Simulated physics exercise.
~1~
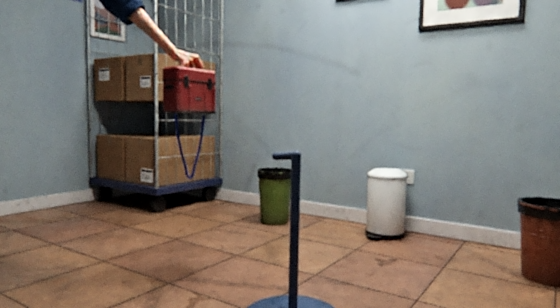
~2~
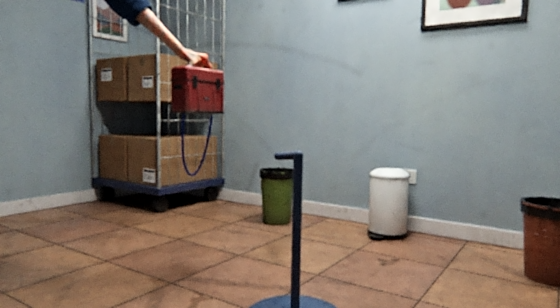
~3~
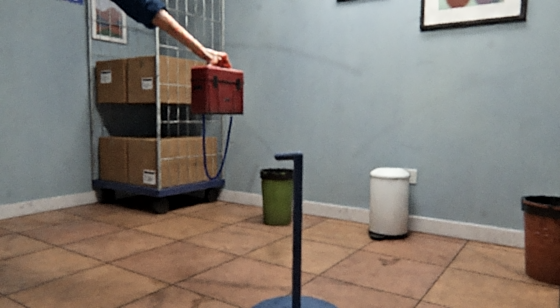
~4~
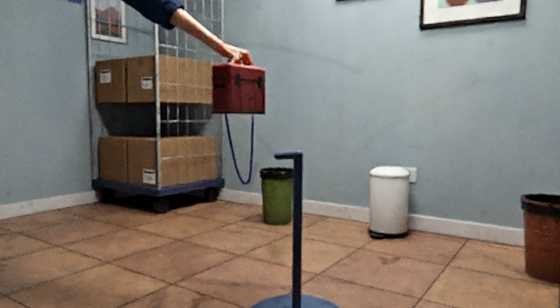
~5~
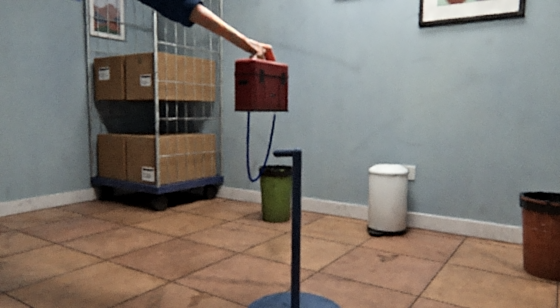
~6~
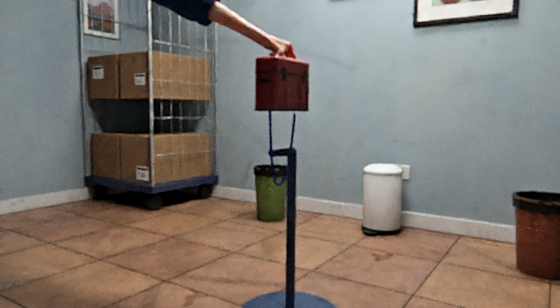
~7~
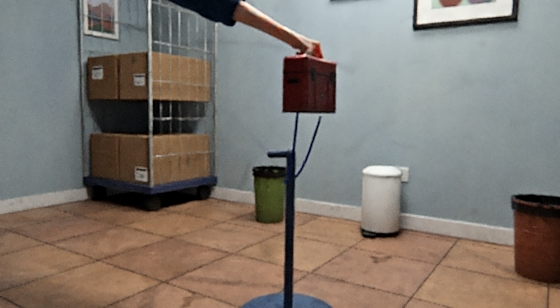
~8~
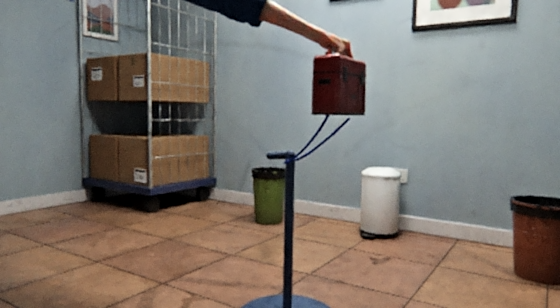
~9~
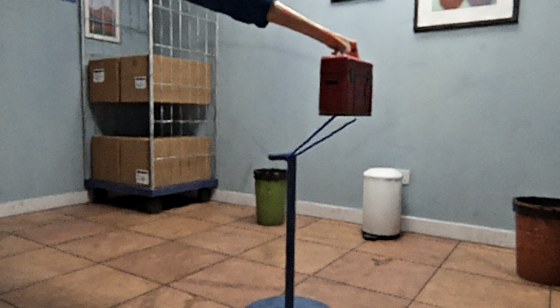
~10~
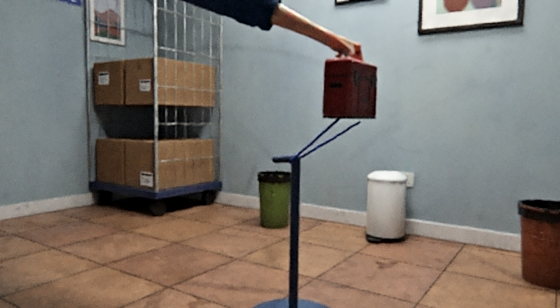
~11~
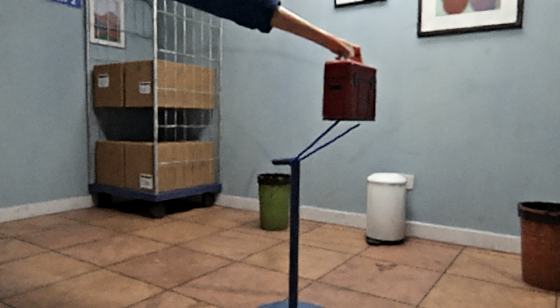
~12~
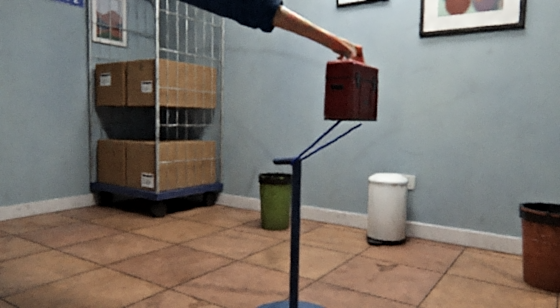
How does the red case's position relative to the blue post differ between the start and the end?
At the start the red case is to the left of the post, in front of the cart of boxes. By the end it is to the right of the post, above the white bin as seen from here.
